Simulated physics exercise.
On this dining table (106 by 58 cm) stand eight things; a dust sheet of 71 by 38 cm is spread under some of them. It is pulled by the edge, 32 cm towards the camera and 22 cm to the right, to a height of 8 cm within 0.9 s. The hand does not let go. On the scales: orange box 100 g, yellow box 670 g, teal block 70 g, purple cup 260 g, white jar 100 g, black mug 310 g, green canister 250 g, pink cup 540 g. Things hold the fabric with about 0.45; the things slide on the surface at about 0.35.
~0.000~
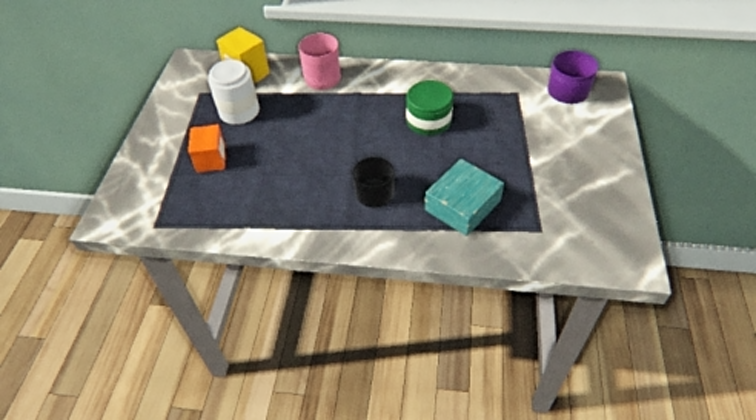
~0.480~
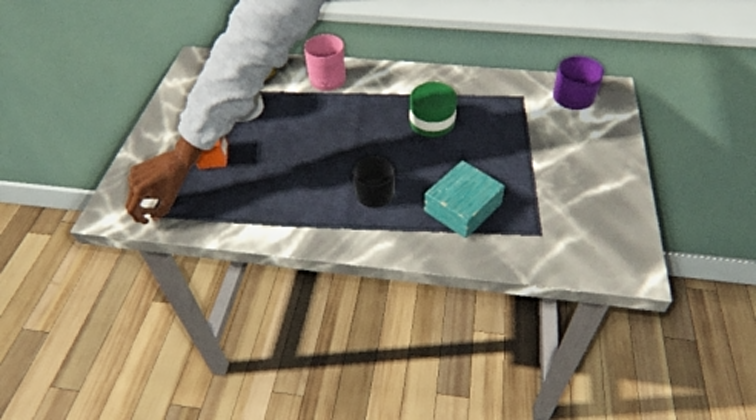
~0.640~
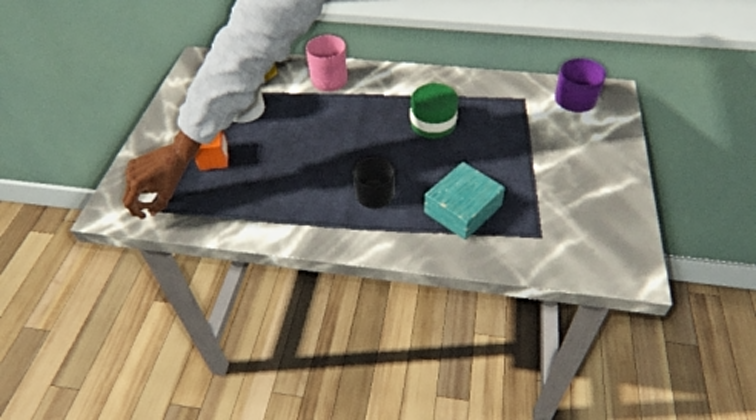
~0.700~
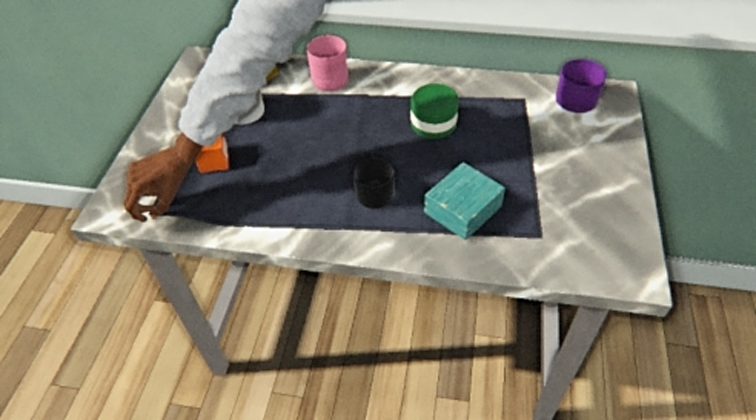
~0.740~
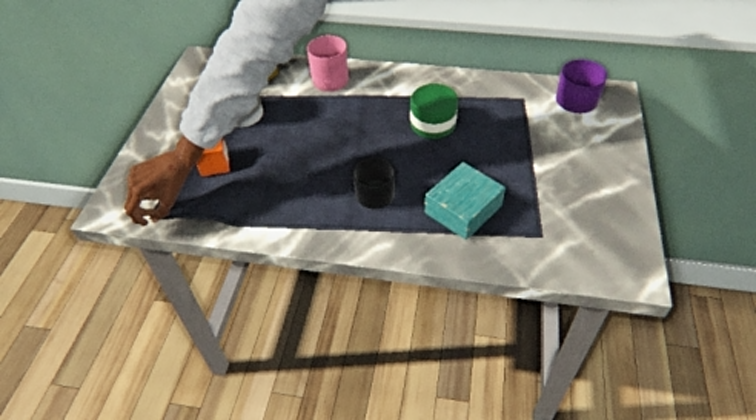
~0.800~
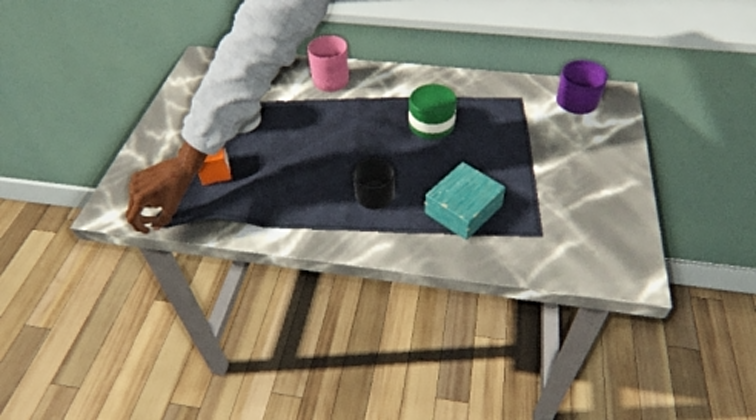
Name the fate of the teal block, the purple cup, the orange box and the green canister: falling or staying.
Result: Teal block keeps to the top, purple cup remains up there, orange box drops off, green canister keeps to the top.
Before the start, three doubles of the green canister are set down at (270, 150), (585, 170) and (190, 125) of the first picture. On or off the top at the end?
In that order: Drops off, stays up, drops off.
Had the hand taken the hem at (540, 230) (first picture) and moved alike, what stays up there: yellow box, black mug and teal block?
In that case: Yellow box stays up, black mug falls off, teal block falls off.
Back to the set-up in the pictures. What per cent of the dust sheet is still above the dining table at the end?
Some 65 per cent of it.
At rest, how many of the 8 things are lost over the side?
That makes 2.
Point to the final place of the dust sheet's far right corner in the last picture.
At about (391, 93).
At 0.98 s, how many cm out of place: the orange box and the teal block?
About: Orange box 15 cm, teal block 0 cm.
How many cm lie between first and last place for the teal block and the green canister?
About: Teal block 4 cm, green canister 20 cm.
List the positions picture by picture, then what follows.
In the first picture, shows, teal block (465, 187); purple cup (575, 64); orange box (204, 138); green canister (430, 94); dust sheet corners (153, 228) (200, 93) (518, 93) (542, 232).
In the second picture, shows, dust sheet corners (205, 91) (524, 96); grip (150, 217).
In the third picture, shows, orange box (207, 136); dust sheet corners (206, 92) (525, 98); grip (148, 212).
In the fourth picture, shows, white jar (234, 71); orange box (207, 138); dust sheet corners (205, 94) (525, 99); grip (149, 215).
In the fifth picture, shows, white jar (232, 73); orange box (207, 141); dust sheet corners (203, 97) (524, 98); grip (149, 219).
In the sixth picture, shows, teal block (466, 191); purple cup (585, 74); orange box (208, 149); green canister (433, 98); dust sheet corners (199, 104) (522, 98) (543, 237); grip (151, 227).
By 1.0 s, 95 % of the dust sheet is still over the top; orange box 14 cm off its start, green canister 3 cm off its start, white jar 13 cm off its start.
By 1.2 s, 85 % of the dust sheet is still over the top; orange box 25 cm off its start, green canister 10 cm off its start, teal block 2 cm off its start.
By 1.3 s, 70 % of the dust sheet is still over the top; orange box 35 cm off its start at (196, 308), green canister 17 cm off its start at (359, 124), teal block 2 cm off its start at (459, 184).
By 1.5 s, 60 % of the dust sheet is still over the top; orange box over the edge, green canister 22 cm off its start, teal block 3 cm off its start.
By 3.1 s, 65 % of the dust sheet is still over the top; orange box over the edge, green canister 22 cm off its start at (339, 138), teal block 3 cm off its start at (449, 182), purple cup 0 cm off its start at (585, 74).
